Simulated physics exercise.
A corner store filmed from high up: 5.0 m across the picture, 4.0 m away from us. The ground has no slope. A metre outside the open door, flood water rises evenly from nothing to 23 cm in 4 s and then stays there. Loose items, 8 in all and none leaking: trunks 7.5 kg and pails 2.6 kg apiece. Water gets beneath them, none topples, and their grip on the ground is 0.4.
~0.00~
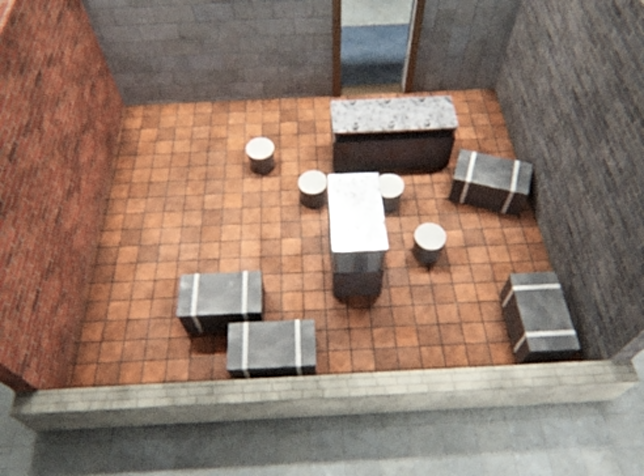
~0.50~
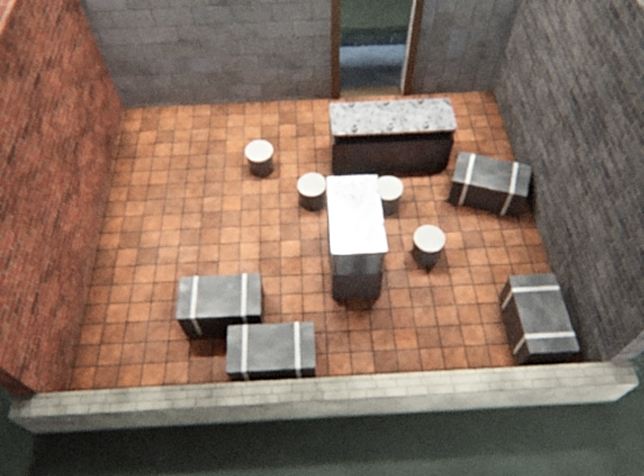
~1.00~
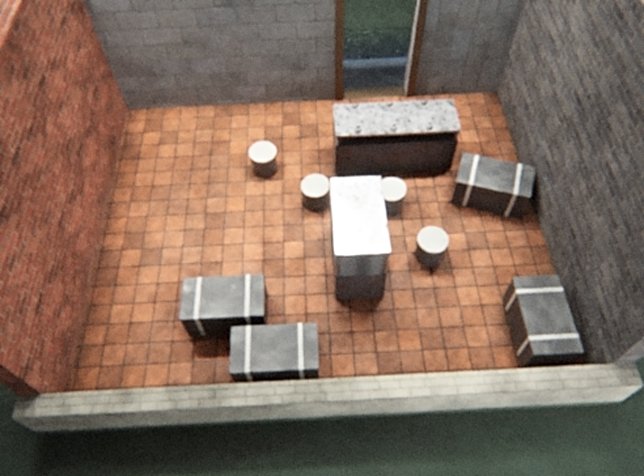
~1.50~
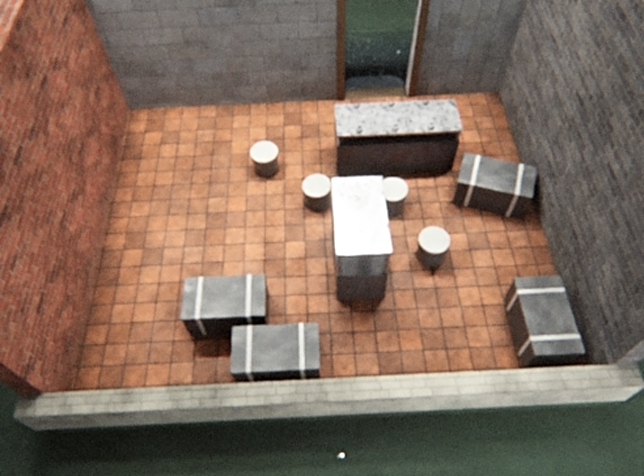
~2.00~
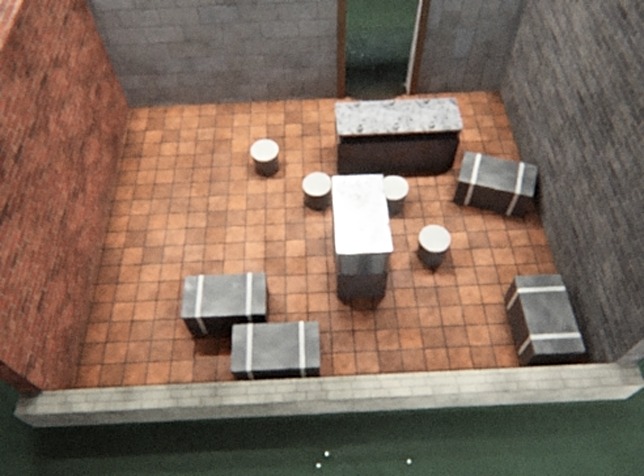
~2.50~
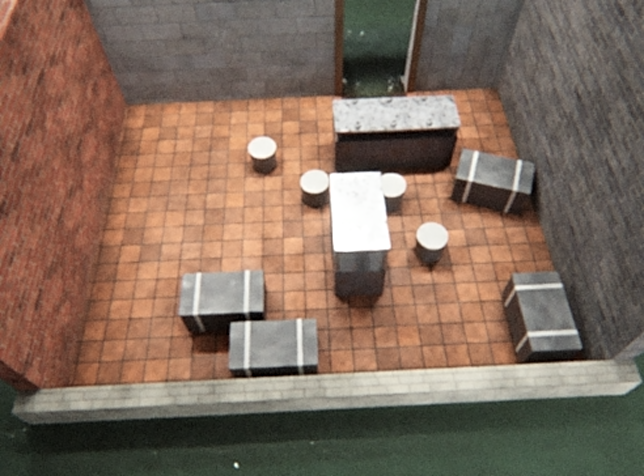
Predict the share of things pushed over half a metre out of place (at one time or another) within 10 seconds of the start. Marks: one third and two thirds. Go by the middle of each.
It is one to two thirds.
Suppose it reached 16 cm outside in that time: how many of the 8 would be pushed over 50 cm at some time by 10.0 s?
Then 2.
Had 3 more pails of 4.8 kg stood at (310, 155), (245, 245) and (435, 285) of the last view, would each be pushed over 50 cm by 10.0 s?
In that order: Less, less, short of it.
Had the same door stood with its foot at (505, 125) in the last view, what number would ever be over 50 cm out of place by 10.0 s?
In that case 3 of them.
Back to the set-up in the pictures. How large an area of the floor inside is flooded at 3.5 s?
About 2.0 m2.
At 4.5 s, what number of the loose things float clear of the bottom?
I count 0.
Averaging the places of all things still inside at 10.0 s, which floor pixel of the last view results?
Around (337, 275).
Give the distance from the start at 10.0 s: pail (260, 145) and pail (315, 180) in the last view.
In that order: 250 cm, 0 cm.
After 3.5 s 0 of 8 are over 50 cm from their spots; 0 afloat.
After 4.5 s 0 of 8 are over 50 cm from their spots; 0 afloat.
After 7.0 s 2 of 8 are over 50 cm from their spots; 0 afloat.
After 10.0 s 3 of 8 are over 50 cm from their spots, and 3 have been at some point; 2 afloat.
